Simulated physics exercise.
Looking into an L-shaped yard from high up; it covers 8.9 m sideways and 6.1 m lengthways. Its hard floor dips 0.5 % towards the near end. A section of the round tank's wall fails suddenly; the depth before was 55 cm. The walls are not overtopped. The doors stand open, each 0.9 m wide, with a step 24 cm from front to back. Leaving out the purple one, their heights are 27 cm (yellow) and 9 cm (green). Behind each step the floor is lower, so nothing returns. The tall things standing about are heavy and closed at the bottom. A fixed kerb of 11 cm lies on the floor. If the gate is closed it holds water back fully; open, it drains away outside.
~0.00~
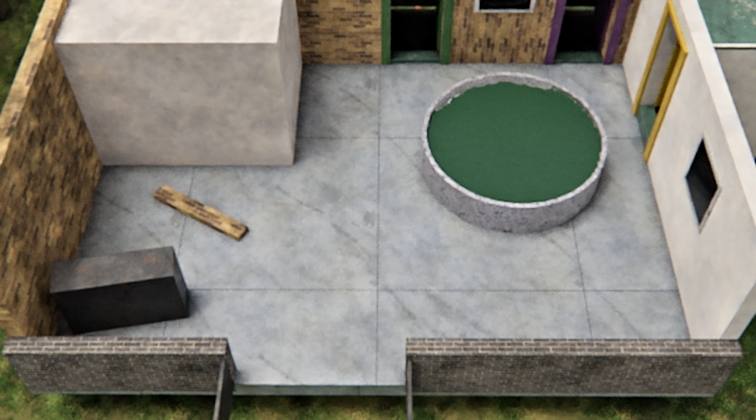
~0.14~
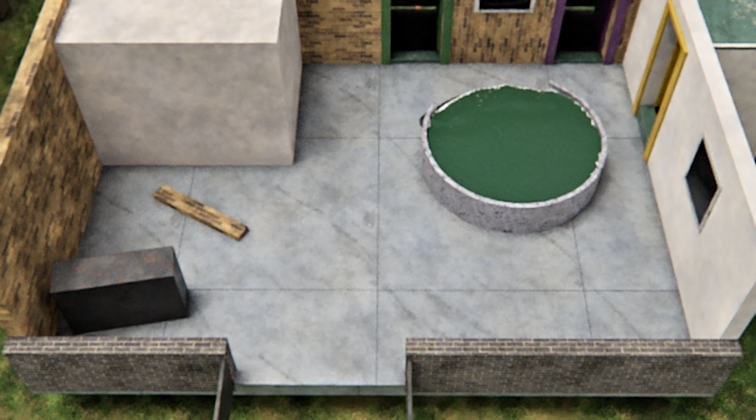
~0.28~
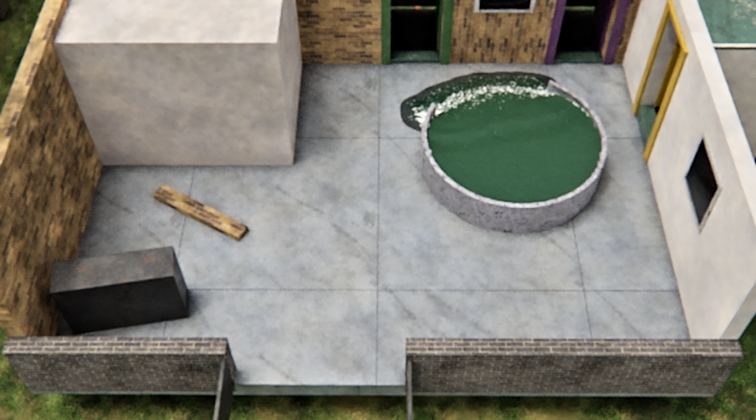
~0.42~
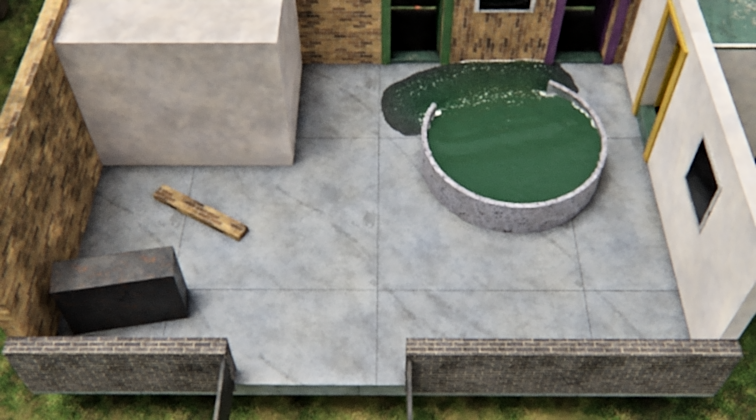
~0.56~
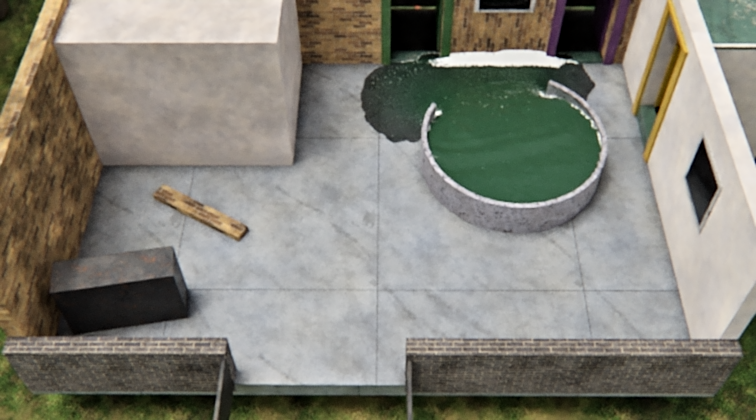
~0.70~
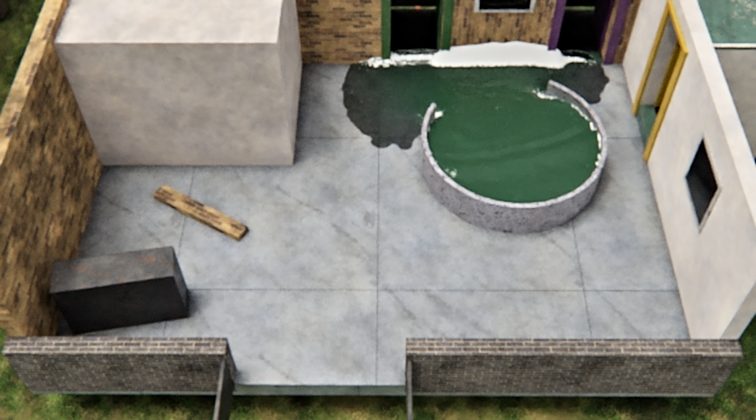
A walled yard with a pale grey paved floor is seen from high above, with grass along its near edge. A round grey tank of green water stands right of centre, a white block at upper left, a wooden plank and dark box at left, and green, purple and yellow doorways around the back and right. The tank's far rim breaks open and green water pours out, spreading left and back to the rear wall, foaming white there and reaching the purple doorway, while the camera stays still.
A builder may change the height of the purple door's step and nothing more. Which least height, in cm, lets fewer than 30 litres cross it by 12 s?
At least 14 cm or so.
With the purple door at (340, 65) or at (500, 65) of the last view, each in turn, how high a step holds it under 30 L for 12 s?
Roughly 20 and 33 cm.
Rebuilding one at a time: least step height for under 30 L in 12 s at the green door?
About 26 cm at green.
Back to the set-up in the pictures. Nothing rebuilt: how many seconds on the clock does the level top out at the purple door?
At about 3.6 s.
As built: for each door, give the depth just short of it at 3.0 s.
In cm: Yellow 12, purple 13, green 22.
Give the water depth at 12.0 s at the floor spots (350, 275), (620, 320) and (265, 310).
About 5, 7 and 4 cm.
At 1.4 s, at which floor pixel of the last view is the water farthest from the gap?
Near (310, 69).
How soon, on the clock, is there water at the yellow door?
Arrival: Yellow 1.8 s.
After 1.4 s water covers 15 % of the floor, deepest (44 cm) near (480, 69); 13 cm at the purple door, 8 litres in over its 7 cm step.
After 3.0 s water covers 30 % of the floor, deepest (36 cm) near (310, 69); 13 cm at the purple door, 38 litres in over its 7 cm step.
After 12.0 s water covers 85 % of the floor, deepest (10 cm) near (668, 369); 6 cm at the purple door, 128 litres in over its 7 cm step.
At the purple door as built, the water arrived by 0.7 s and peaked near 16 cm at 3.6 s.
Run again over the same 12 s with other heights there, 41 litres in over 12.5 cm, 15 litres over 16.5 cm. The limit of 30 litres is kept from about 14 cm up.
